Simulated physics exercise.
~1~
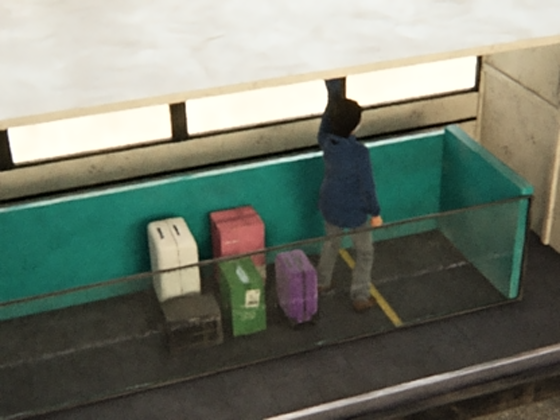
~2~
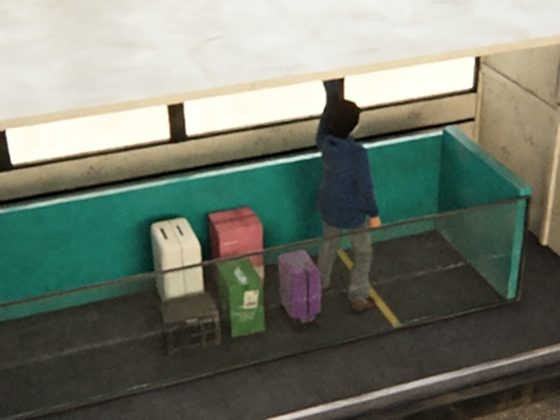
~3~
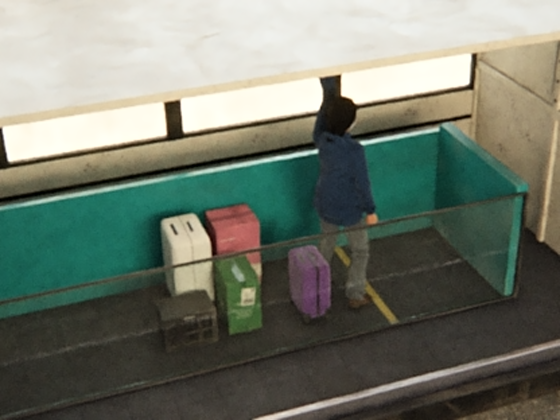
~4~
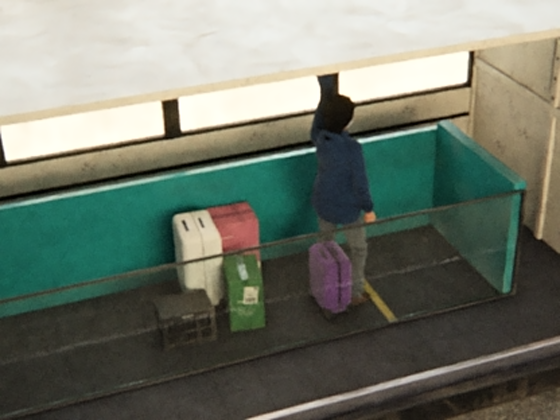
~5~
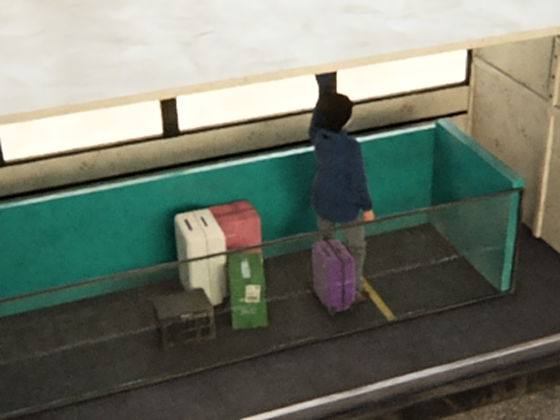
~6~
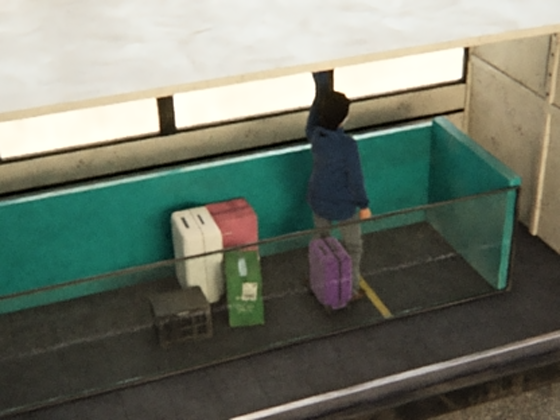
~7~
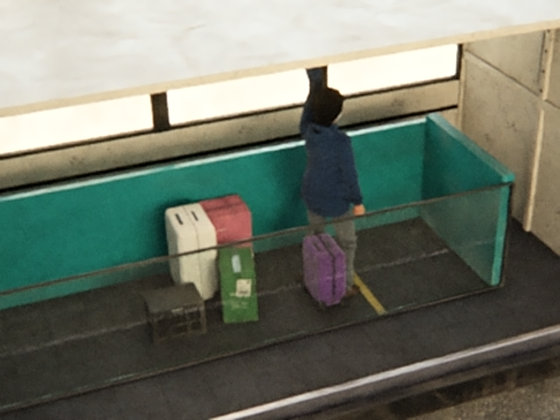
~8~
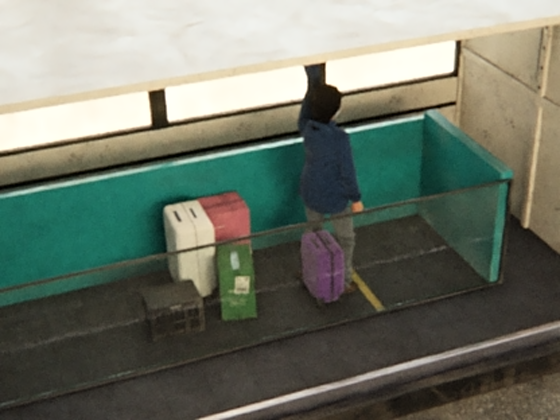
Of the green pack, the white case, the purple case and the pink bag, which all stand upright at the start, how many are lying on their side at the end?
None of them are lying down. The green pack, the white case, the purple case and the pink bag are all still standing upright at the end.
